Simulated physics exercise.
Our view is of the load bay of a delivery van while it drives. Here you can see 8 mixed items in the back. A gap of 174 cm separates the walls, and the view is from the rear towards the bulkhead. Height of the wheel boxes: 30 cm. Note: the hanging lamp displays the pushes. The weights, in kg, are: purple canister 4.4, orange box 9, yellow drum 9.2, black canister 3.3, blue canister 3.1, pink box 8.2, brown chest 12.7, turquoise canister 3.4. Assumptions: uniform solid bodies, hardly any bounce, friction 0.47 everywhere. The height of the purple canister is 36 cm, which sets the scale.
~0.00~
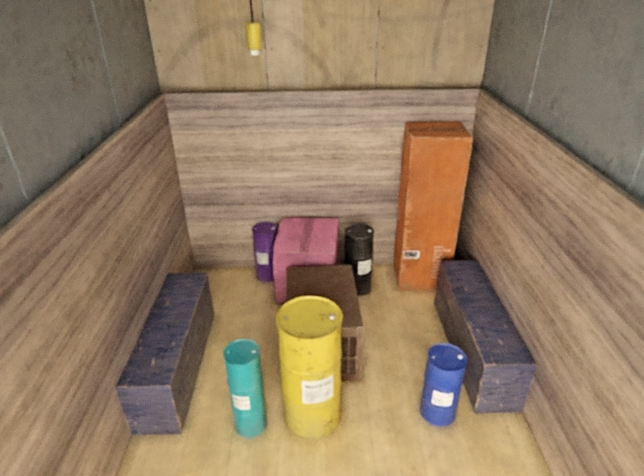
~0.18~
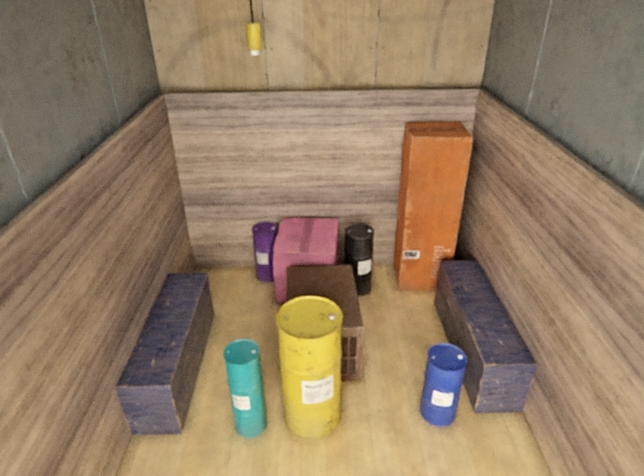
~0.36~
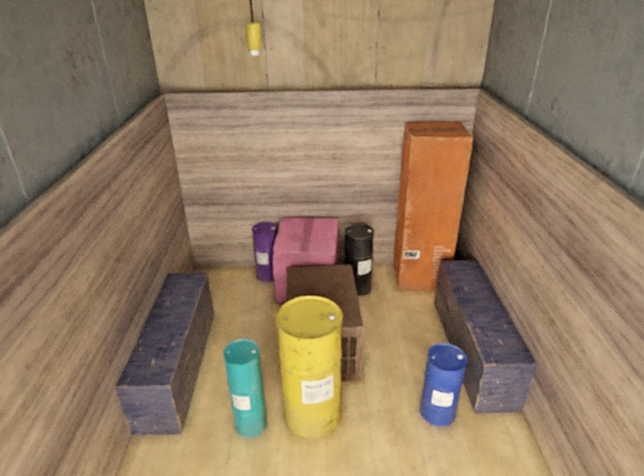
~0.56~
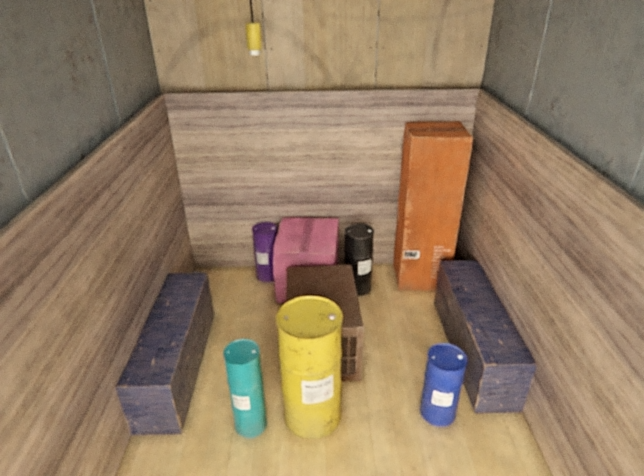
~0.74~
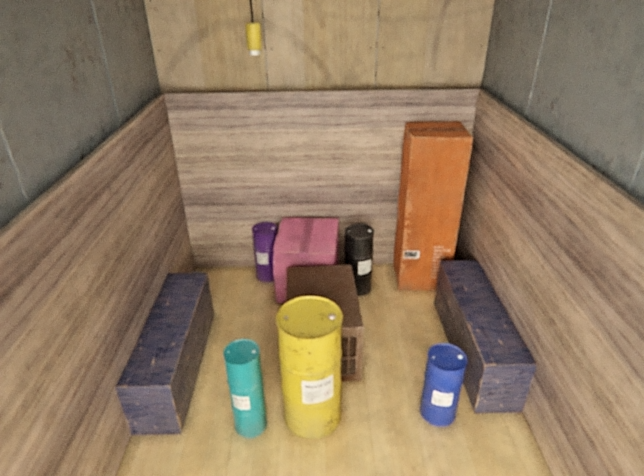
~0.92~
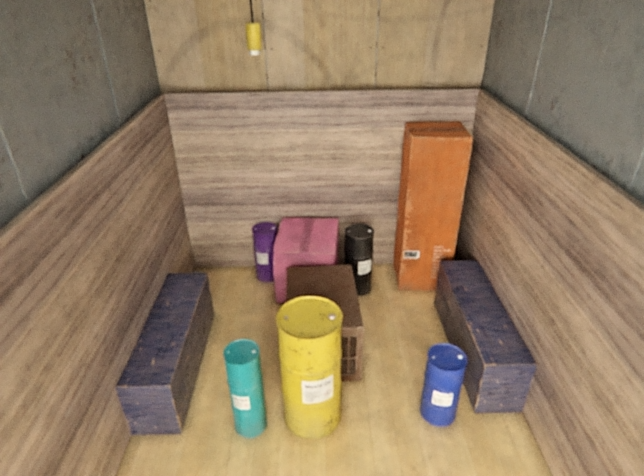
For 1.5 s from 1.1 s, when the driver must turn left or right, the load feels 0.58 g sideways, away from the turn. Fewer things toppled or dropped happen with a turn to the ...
Left.
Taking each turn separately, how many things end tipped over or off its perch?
Tally: Left 3, right 5.
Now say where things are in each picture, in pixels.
The first frame shows steady run; purple canister (266, 252); orange box (428, 210).
The second frame shows force 0.35 g jolt; blue canister (442, 385); pink box (308, 261).
The third frame shows force 0.20 g jolt; brown chest (322, 321); turquoise canister (246, 390).
The fourth frame shows steady run; yellow drum (311, 369); black canister (359, 260).
The fifth frame shows steady run; blue canister (442, 385); pink box (308, 261).
The sixth frame shows steady run; purple canister (266, 252); orange box (428, 210).
Turning left. By 1.82 s, force 0.58 g right; purple canister tilted 28° near (283, 249); orange box 9 cm from its spot near (443, 210); turquoise canister tilted 36°.
By 2.02 s, force 0.58 g right; purple canister tilted 51° near (295, 252); orange box 10 cm from its spot near (444, 211); turquoise canister tilted 72°.
When it is over (3.4 s), lying over in the back, purple canister, yellow drum and turquoise canister; not toppled but over 15 cm from the start, black canister, pink box and brown chest; the other 2 within 15 cm of the start. In the last view, purple canister near (304, 263), orange box near (444, 211).
Turning right instead, purple canister, orange box, yellow drum, black canister and blue canister tipped over or off its perch, 5 of 8 in all.
